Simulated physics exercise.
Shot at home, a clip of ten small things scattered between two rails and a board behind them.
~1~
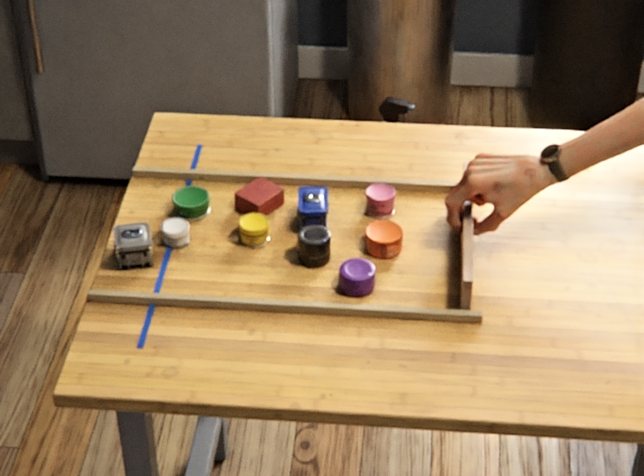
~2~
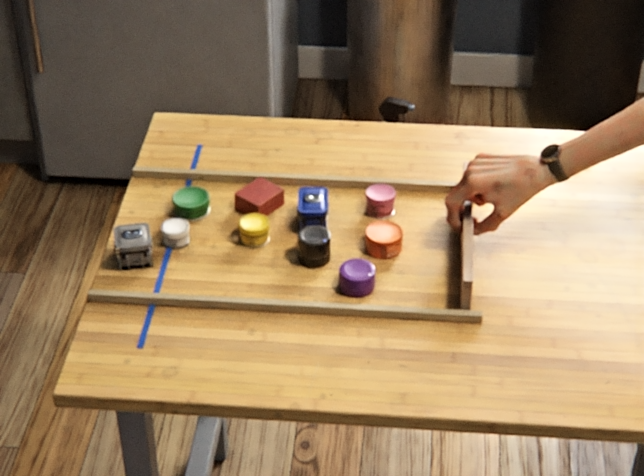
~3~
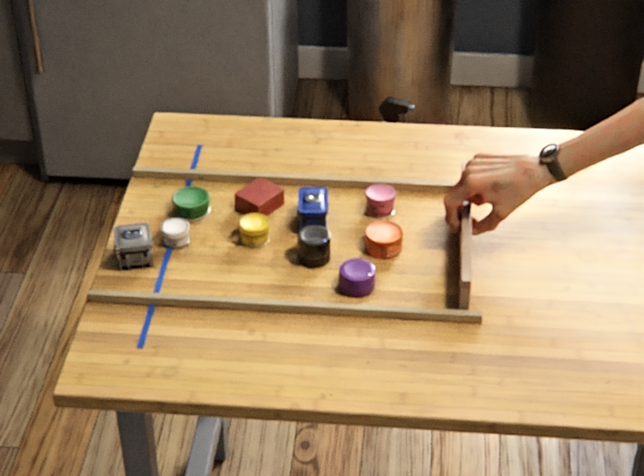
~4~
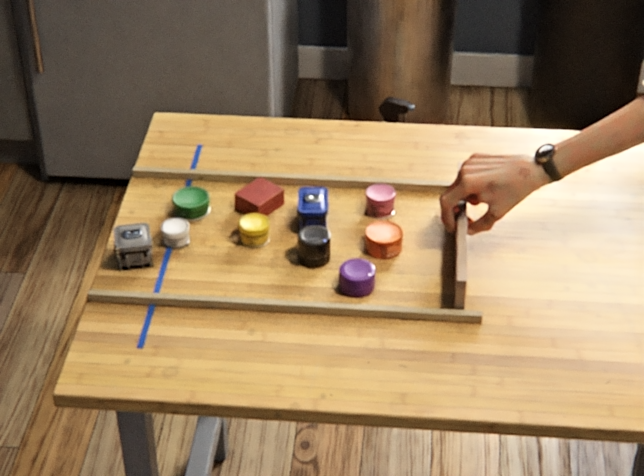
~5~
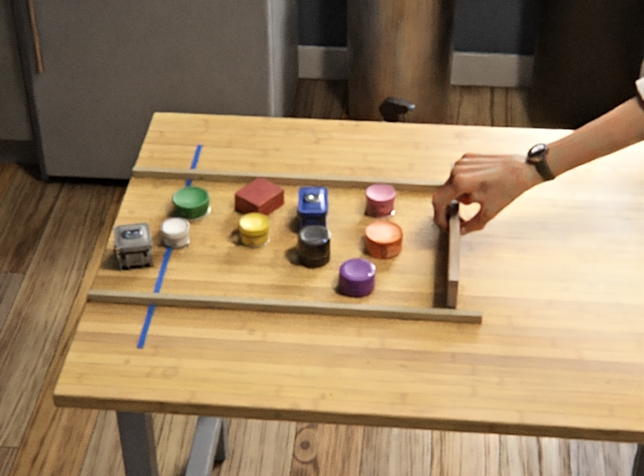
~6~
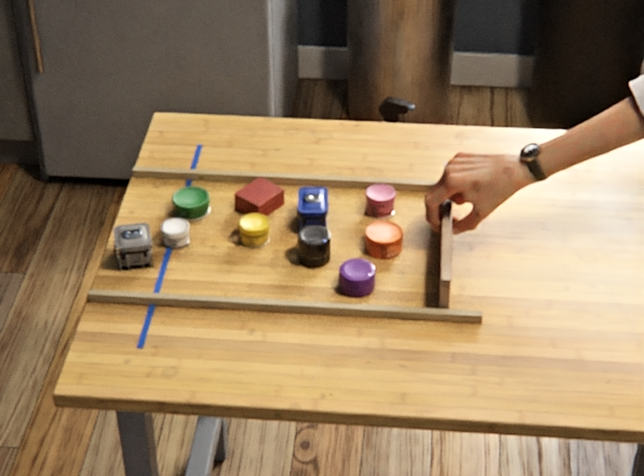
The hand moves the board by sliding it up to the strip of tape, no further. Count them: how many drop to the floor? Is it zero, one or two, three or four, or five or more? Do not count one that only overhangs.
Drops: A single one or a pair.
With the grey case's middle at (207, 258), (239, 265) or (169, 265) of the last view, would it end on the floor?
Results in order - still up; still up; still up.
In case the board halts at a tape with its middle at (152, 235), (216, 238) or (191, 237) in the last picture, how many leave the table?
Respectively 5, 0 and 0.
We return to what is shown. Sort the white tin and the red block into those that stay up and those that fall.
White tin: Down; red block: Still up.
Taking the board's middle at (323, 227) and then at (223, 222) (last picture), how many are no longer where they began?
That makes 6 at the first spot and 10 at the second.
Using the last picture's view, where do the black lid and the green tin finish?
The black lid at (150, 246), the green tin at (119, 213).
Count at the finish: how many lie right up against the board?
It is in contact with 4.
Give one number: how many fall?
Count of fallen: 1.
Soon after, none off yet; grey case at rest near (133, 246); white tin at rest near (176, 234); green tin at rest near (191, 204).
At rest, the number that fall off is one or two; fallen, white tin.
